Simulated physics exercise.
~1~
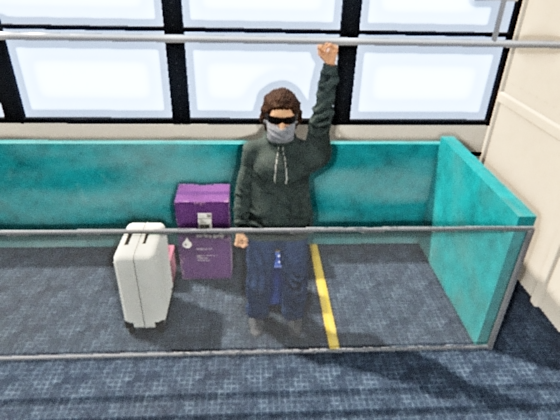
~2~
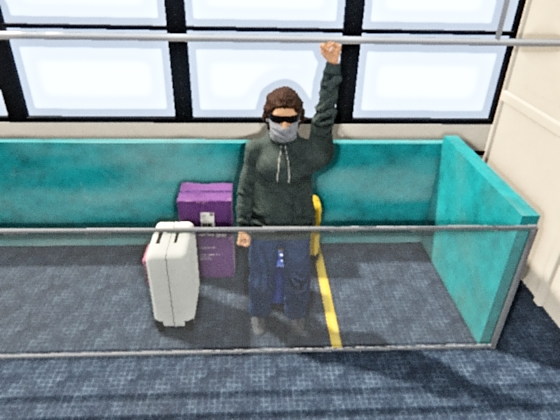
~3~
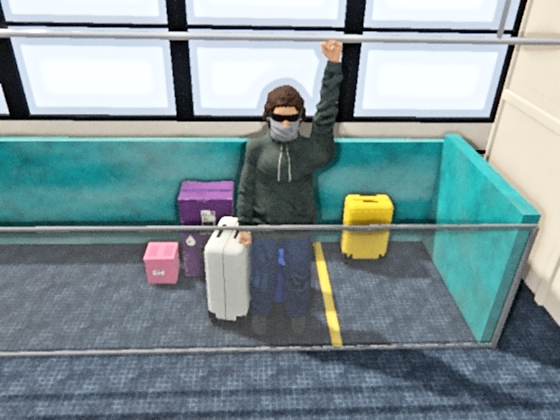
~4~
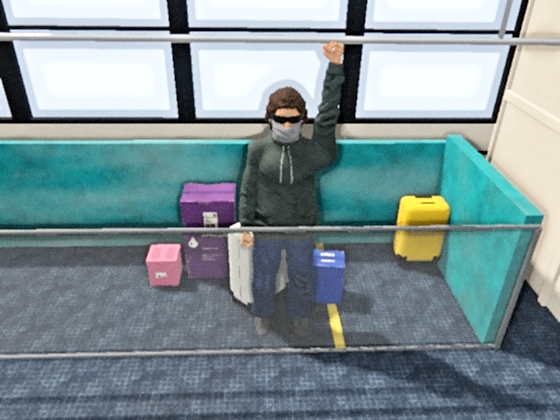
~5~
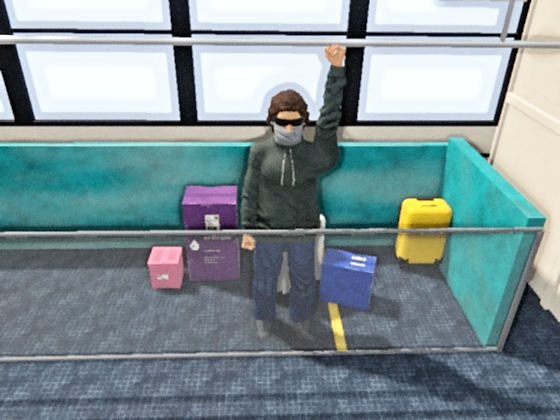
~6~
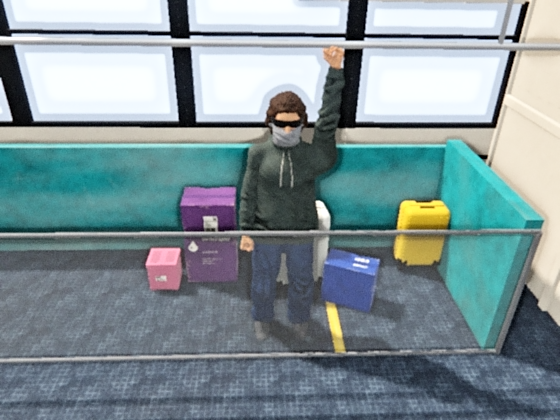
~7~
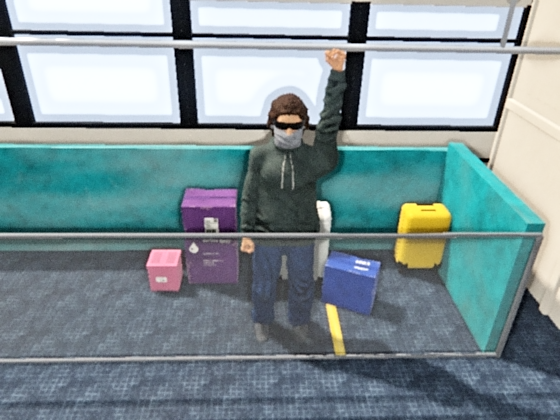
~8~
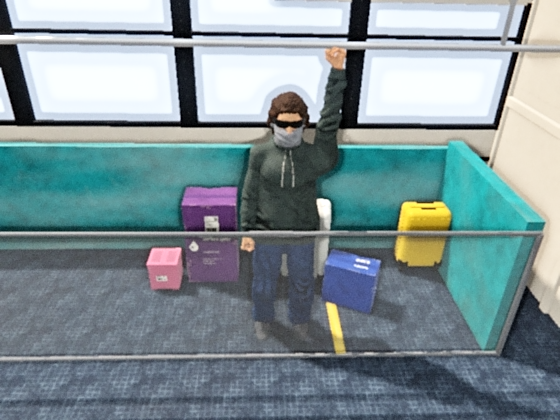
To begin with, a masked person in sunglasses and a dark hoodie stands gripping an overhead rail, with a white wheeled case and a tall purple bag to the left and a blue carton by the legs. The white case rolls right, uncovering a small pink tub, while a yellow case emerges from behind the person and rolls toward the right end of the bay. The blue carton then slides out across the yellow line as the white case passes behind the person. Finally everything rests, with the white case half hidden and short of the line, the blue and yellow items beyond it, and the purple bag and pink tub unmoved.
